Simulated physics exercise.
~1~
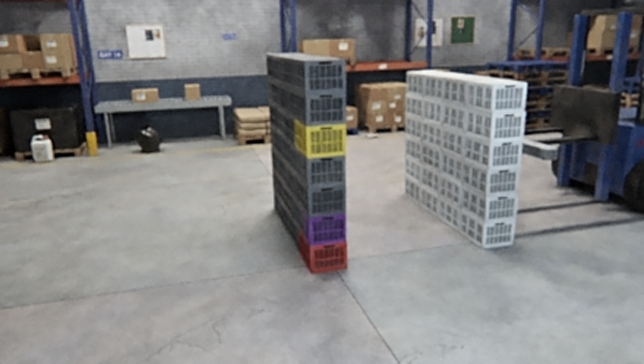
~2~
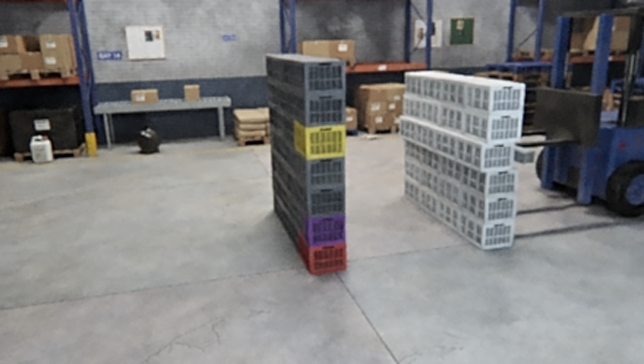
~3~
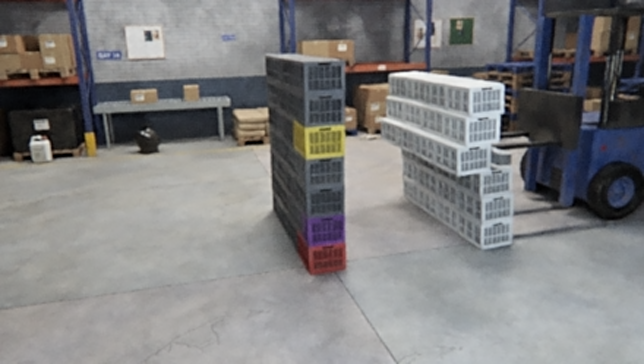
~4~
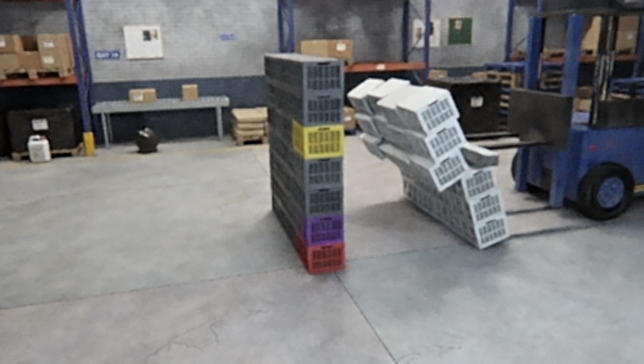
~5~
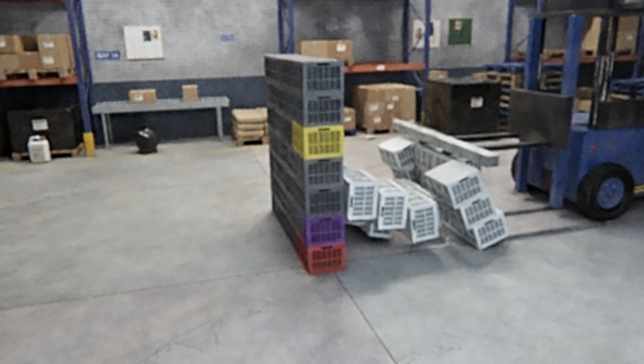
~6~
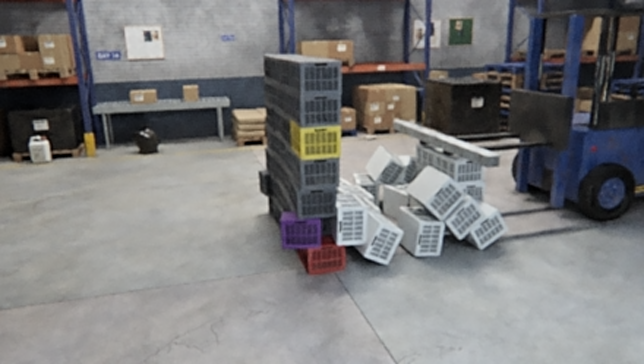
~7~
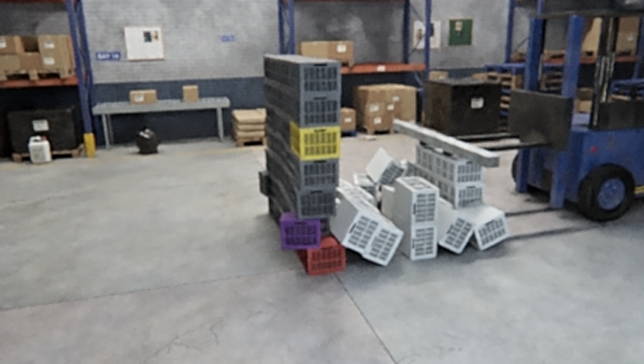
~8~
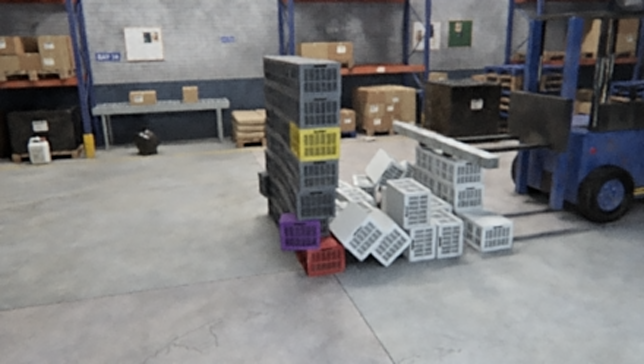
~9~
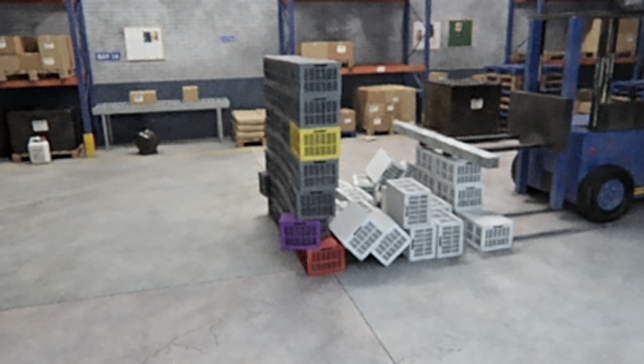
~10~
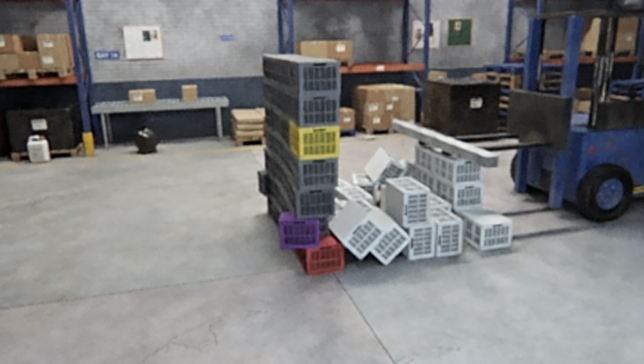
Forklift pushing a beam leftward into a white crate wall, toppling its upper part against a dark wall that shifts but stays standing.
